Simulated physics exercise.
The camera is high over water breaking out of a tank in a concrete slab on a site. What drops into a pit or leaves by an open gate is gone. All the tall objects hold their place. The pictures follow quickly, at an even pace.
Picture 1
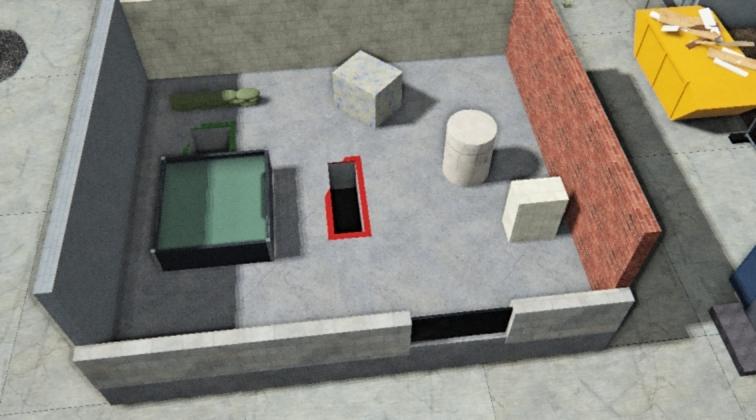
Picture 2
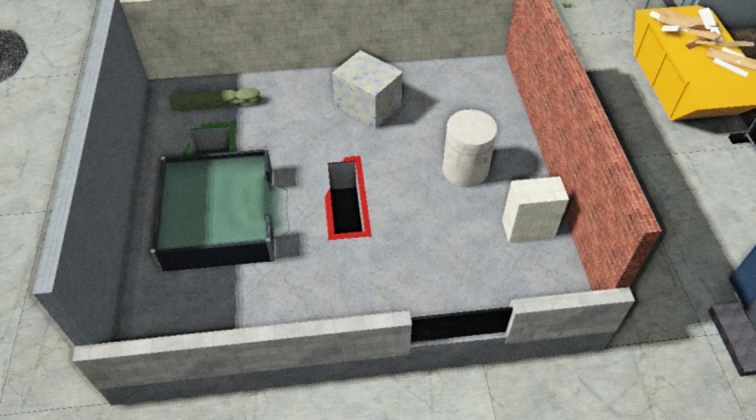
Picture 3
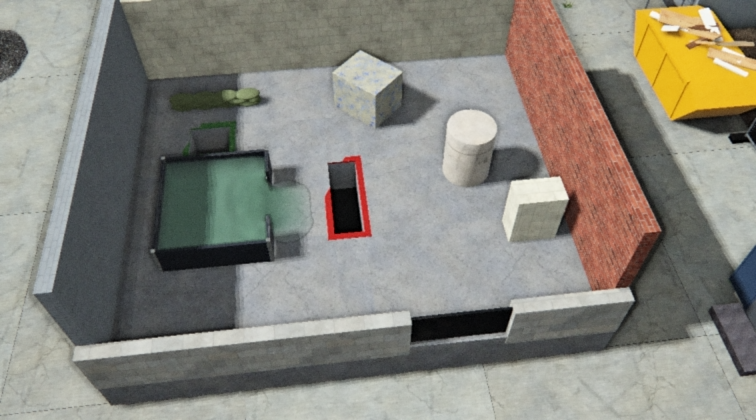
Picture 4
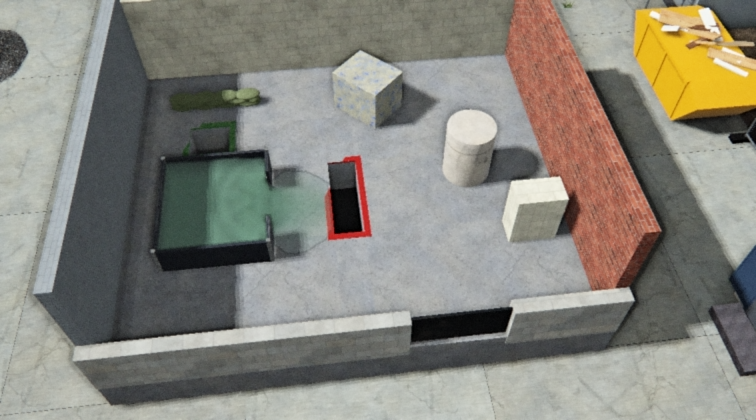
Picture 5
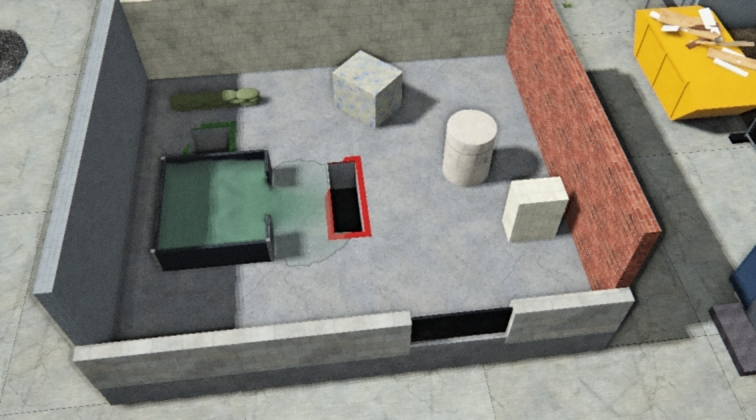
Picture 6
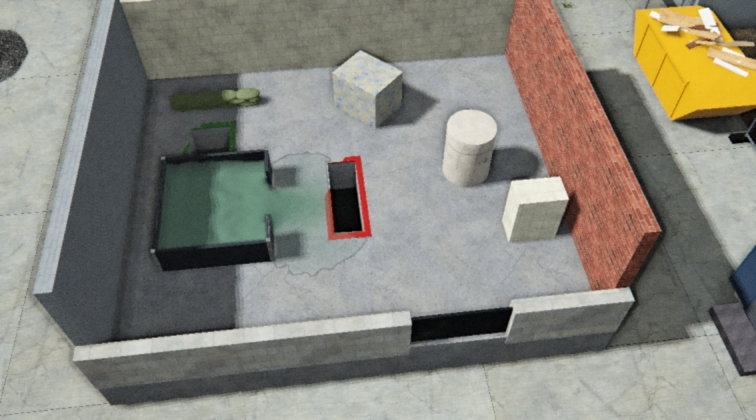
In a walled concrete yard, green water broke out through a gap in the right side of a dark tank, spread rightward over the floor, reached the red-edged pit and fanned out around its near side.
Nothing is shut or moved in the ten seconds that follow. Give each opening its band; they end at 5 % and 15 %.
The gate takes less than 5 %; the green pit takes less than 5 %; the red pit takes more than 15 %.
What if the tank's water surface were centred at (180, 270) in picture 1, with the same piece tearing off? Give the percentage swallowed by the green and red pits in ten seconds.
Parts in a hundred: Green 0, red 20.
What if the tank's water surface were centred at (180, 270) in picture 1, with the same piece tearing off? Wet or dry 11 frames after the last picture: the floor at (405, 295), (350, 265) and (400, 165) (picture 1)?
In turn: Wet, flooded, not flooded.
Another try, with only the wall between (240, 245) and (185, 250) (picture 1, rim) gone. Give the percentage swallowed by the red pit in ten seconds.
Per cent: Red 2.
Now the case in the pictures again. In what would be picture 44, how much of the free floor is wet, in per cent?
Some 15 per cent.
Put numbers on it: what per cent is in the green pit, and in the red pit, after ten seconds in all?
Near 0 and 66 in a hundred.
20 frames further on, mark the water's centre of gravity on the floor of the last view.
Roughly at (259, 224).
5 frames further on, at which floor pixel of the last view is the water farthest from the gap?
Close to (414, 267).
A moment on, water covers 5 % of the floor; the gate 0 %, the green pit 0 %, the red pit 14 %.
Next, water covers 15 % of the floor; the gate 0 %, the green pit 0 %, the red pit 27 %.
Then, water covers 15 % of the floor; the gate 0 %, the green pit 0 %, the red pit 39 %.
Later, water covers 15 % of the floor; the gate 0 %, the green pit 0 %, the red pit 55 %.
In the end, water covers 20 % of the floor; the gate 0 %, the green pit 0 %, the red pit 66 %.
